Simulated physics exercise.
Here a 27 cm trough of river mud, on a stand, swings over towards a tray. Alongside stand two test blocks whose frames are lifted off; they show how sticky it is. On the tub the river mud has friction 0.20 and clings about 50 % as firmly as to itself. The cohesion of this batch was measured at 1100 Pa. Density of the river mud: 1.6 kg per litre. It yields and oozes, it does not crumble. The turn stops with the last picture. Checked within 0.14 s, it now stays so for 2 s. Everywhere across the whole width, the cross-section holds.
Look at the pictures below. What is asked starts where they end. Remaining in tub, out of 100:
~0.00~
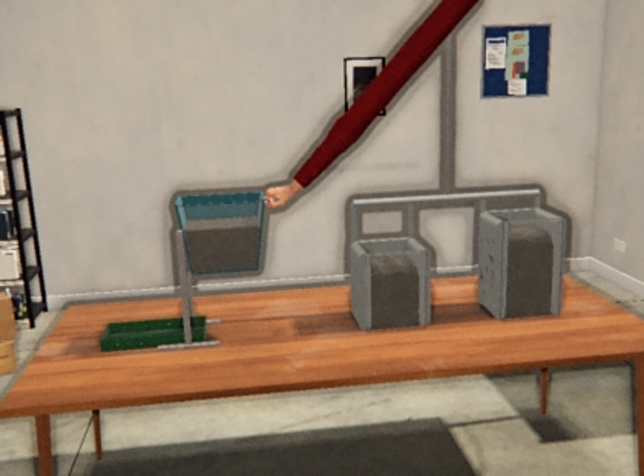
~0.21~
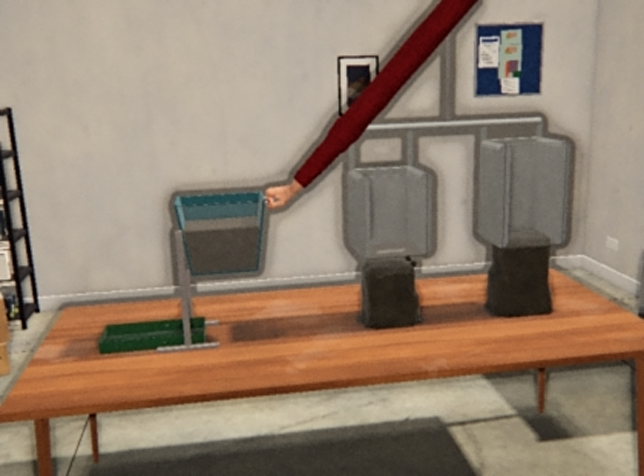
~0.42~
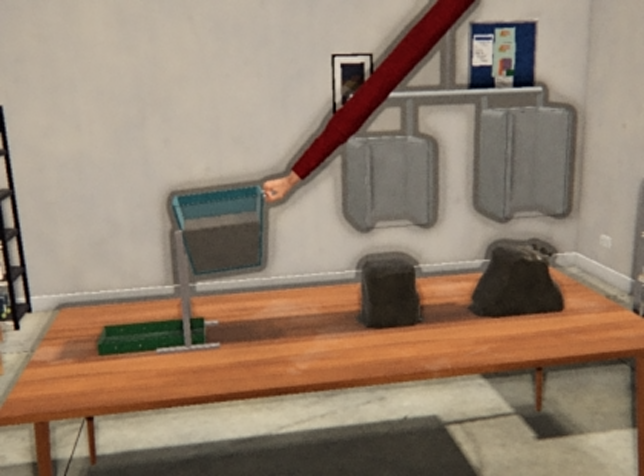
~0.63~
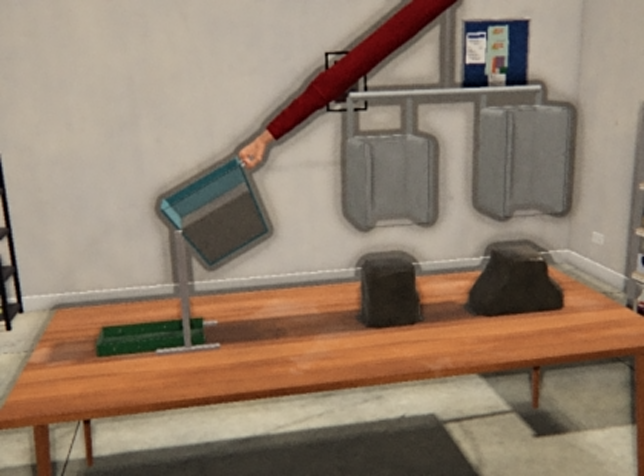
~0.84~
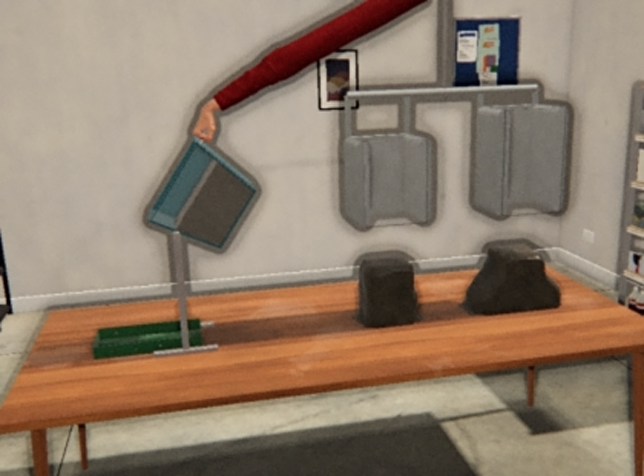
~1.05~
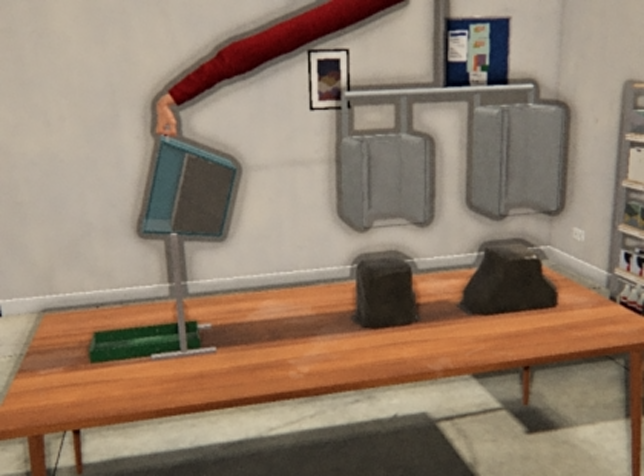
100 out of 100.
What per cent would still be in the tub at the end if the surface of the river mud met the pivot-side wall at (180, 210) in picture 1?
Then about 100 %.
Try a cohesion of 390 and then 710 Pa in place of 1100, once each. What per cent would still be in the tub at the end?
Going in order, it's 65 % and then 100 %.
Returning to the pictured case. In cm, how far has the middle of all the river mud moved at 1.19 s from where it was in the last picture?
Some 0 cm.
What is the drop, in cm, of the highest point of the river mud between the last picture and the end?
0 cm.
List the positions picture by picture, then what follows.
In the first frame, handle-side rim at (262, 200), tilt 0 degrees; highest point of the river mud at (226, 228); test blocks 26 cm, 36 cm high (left to right).
In the second frame, handle-side rim at (263, 201), tilt 0 degrees; highest point of the river mud at (226, 228); test blocks 26 cm, 34 cm high (left to right).
In the third frame, handle-side rim at (261, 195), tilt 4 degrees; highest point of the river mud at (255, 221); test blocks 25 cm, 27 cm high (left to right).
In the fourth frame, handle-side rim at (238, 165), tilt 27 degrees; highest point of the river mud at (249, 192); test blocks 25 cm, 26 cm high (left to right).
In the fifth frame, handle-side rim at (196, 144), tilt 55 degrees; highest point of the river mud at (218, 165); test blocks 25 cm, 26 cm high (left to right).
In the sixth frame, handle-side rim at (161, 143), tilt 74 degrees; highest point of the river mud at (189, 157); test blocks 25 cm, 26 cm high (left to right).
By 1.19 s, the tub is at 74 degrees and holds 100 %.
By 1.36 s, the tub is at 74 degrees and holds 100 %.
By 1.53 s, the tub is at 74 degrees and holds 100 %.
By 1.70 s, the tub is at 74 degrees and holds 100 %.
By 3.05 s, at the end, the tub is at 74 degrees and holds 100 %.
